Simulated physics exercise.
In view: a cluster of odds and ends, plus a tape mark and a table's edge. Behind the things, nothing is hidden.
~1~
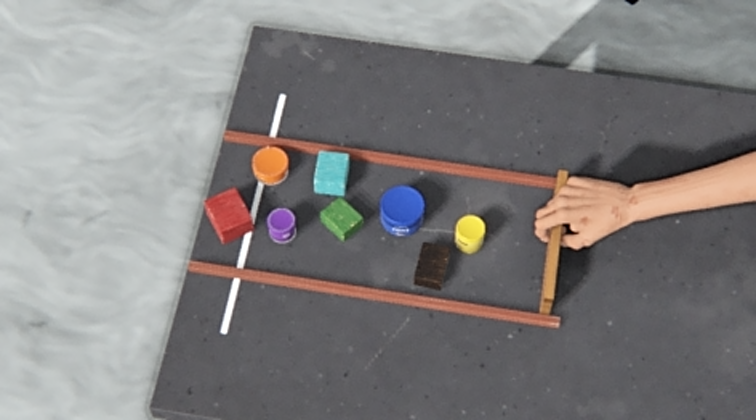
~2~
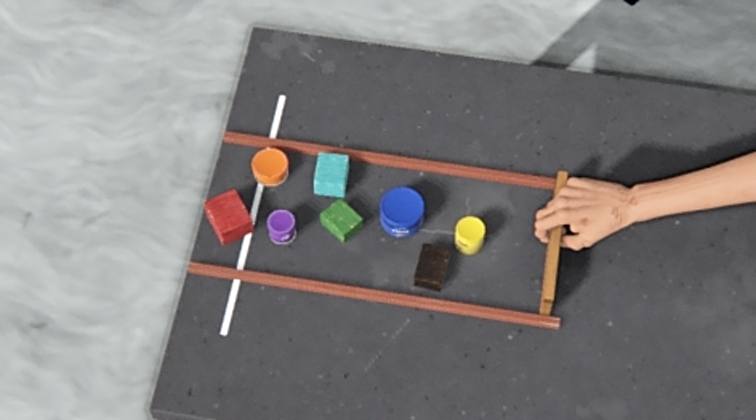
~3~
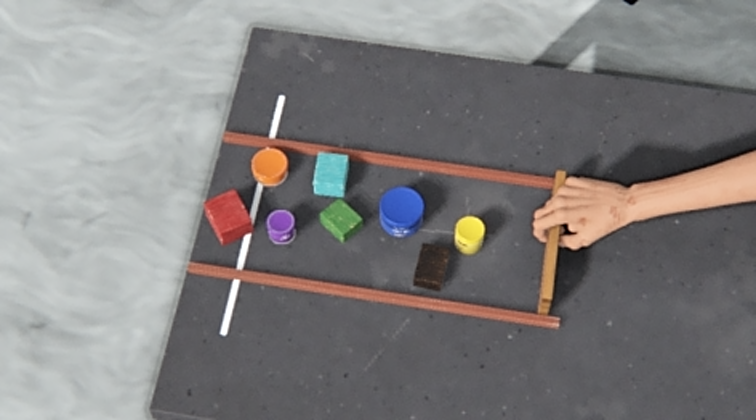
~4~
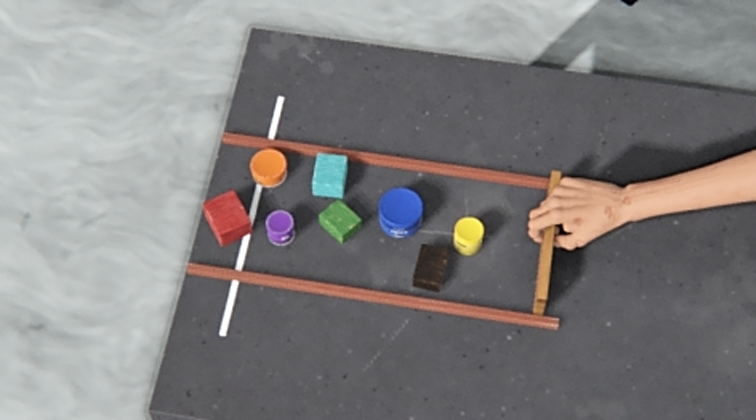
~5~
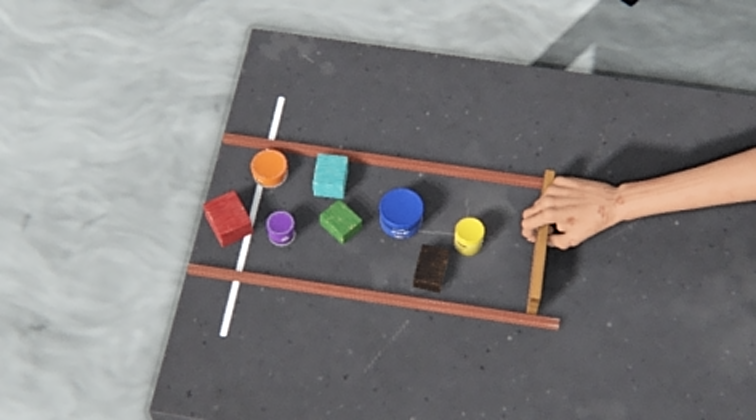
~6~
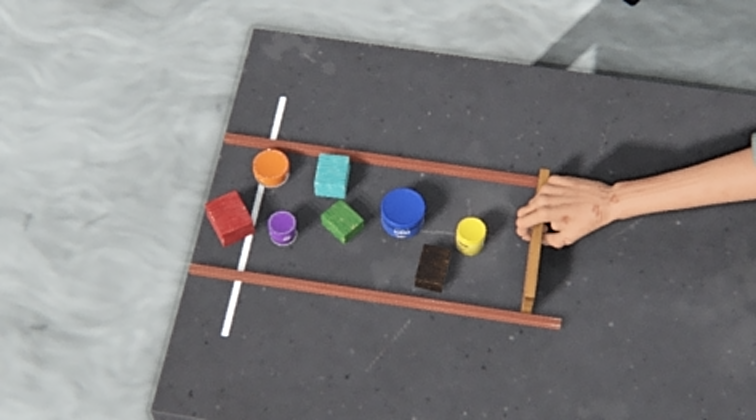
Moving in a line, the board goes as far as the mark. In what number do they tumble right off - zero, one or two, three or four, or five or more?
One or two tumble off.
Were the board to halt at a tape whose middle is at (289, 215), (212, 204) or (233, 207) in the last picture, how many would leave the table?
The counts: 0, 8 and 4.
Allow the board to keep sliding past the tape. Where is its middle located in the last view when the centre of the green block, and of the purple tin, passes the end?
Points: About (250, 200) and about (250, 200).
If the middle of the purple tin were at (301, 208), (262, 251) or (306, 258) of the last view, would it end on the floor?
Place by place, it tumbles off; stays on; survives.
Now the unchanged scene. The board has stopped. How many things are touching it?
Count: 4.
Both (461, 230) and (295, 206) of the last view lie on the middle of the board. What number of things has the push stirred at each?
Well, it's 1 at the first one and 8 at the second.
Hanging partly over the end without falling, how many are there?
2 of them.
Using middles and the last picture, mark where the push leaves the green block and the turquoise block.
Final centres, in order: Near (211, 205), near (250, 154).
Soon after, none off yet; red block at rest near (230, 218); orange pot at rest near (271, 169); purple tin at rest near (283, 229).
After that, none off yet; red block displaced a little near (218, 221); orange pot displaced a little near (254, 165); purple tin displaced about its own width near (247, 239).
In the end, the number that fall off is one or two; gone, orange pot and red block.
